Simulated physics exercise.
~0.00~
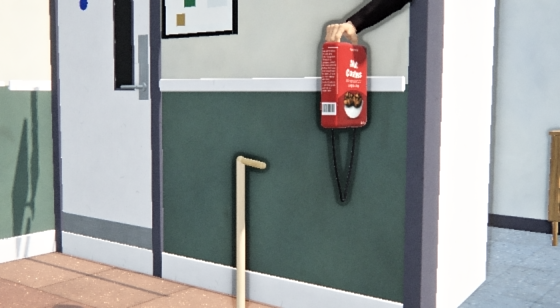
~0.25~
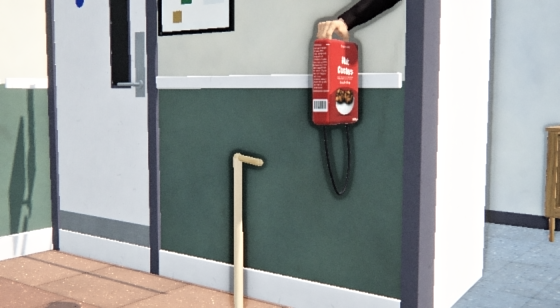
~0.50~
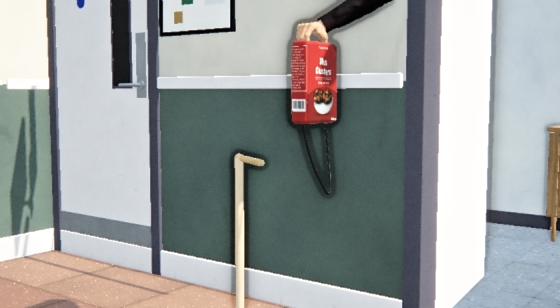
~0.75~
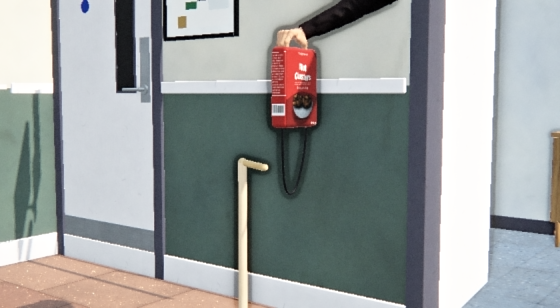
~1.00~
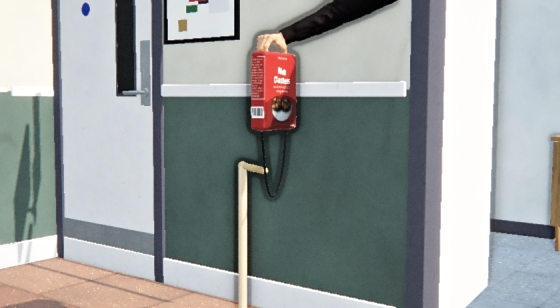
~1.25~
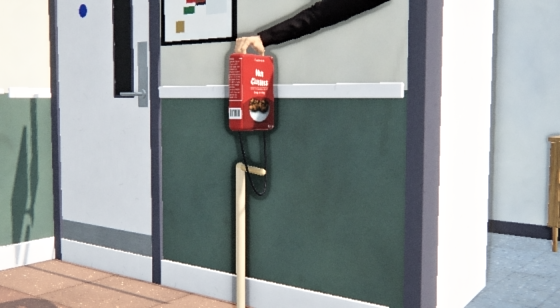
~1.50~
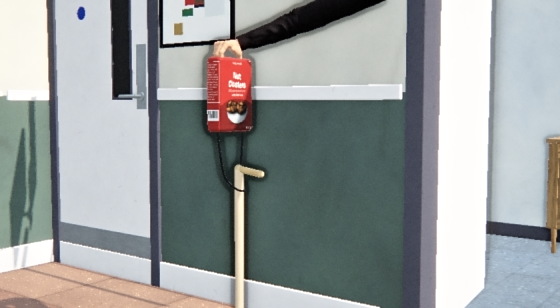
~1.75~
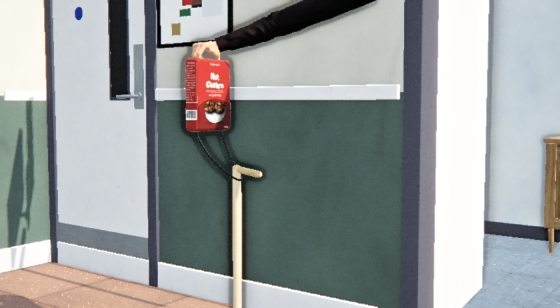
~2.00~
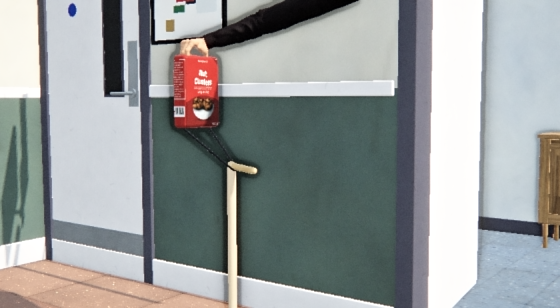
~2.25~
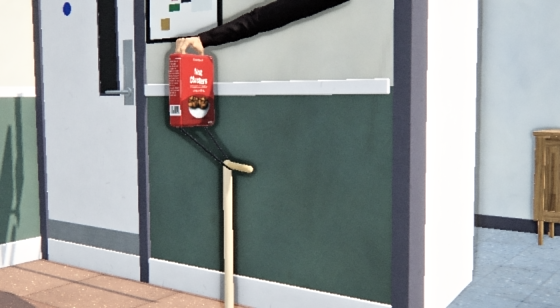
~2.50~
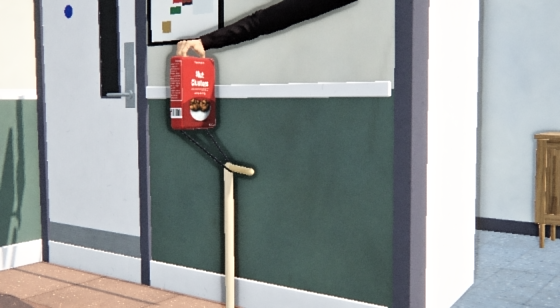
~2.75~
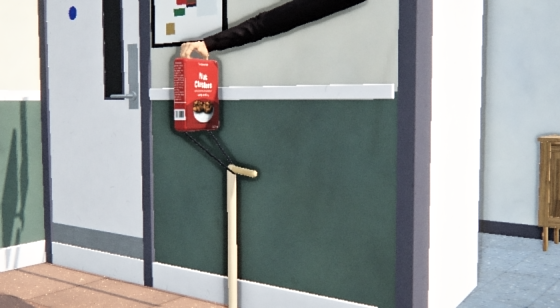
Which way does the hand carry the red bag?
The hand carries the red bag to the left, across the top of the wooden post.
